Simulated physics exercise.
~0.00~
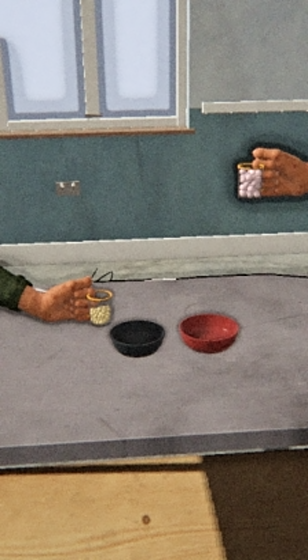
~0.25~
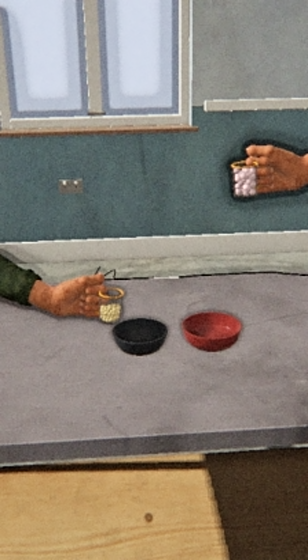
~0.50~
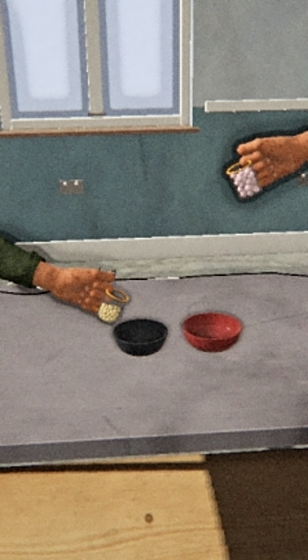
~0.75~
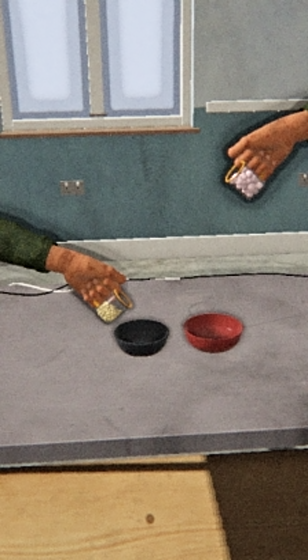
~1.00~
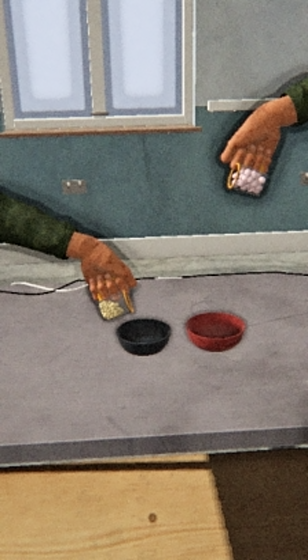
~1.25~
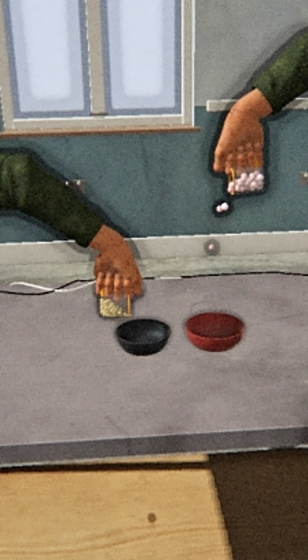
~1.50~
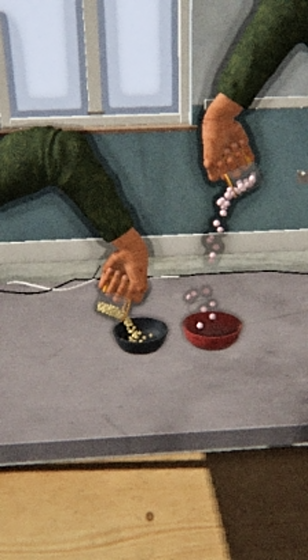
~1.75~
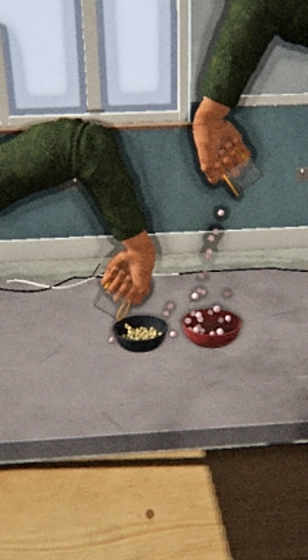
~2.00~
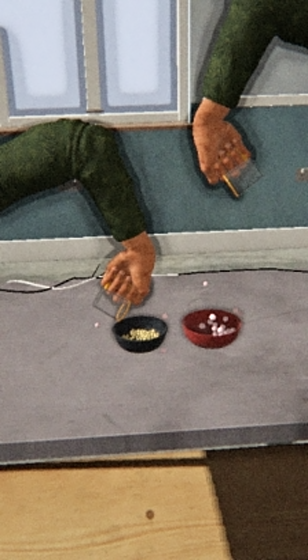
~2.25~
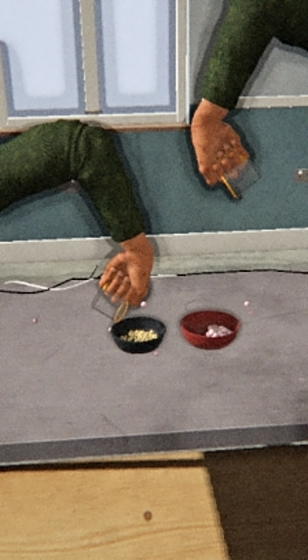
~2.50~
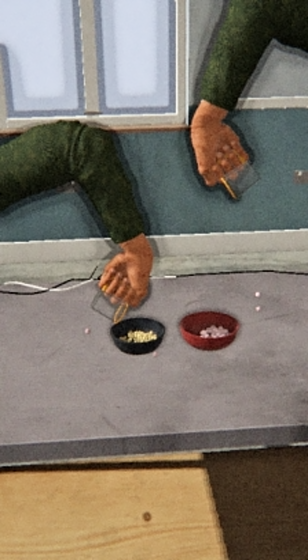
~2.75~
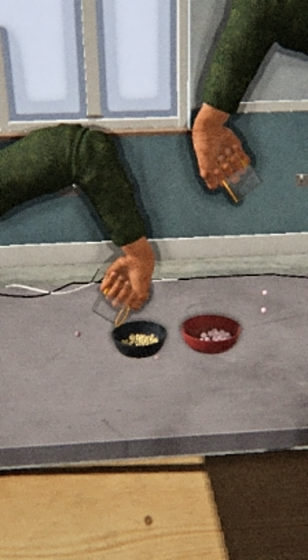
In the video, two hands in dark green sleeves tip small clear cups over a table, the left one pouring yellowish pieces into a black bowl from close above, the right one dropping pinkish-white pieces from higher up into a red bowl; the yellowish pieces all land inside, while some pinkish ones scatter outside.
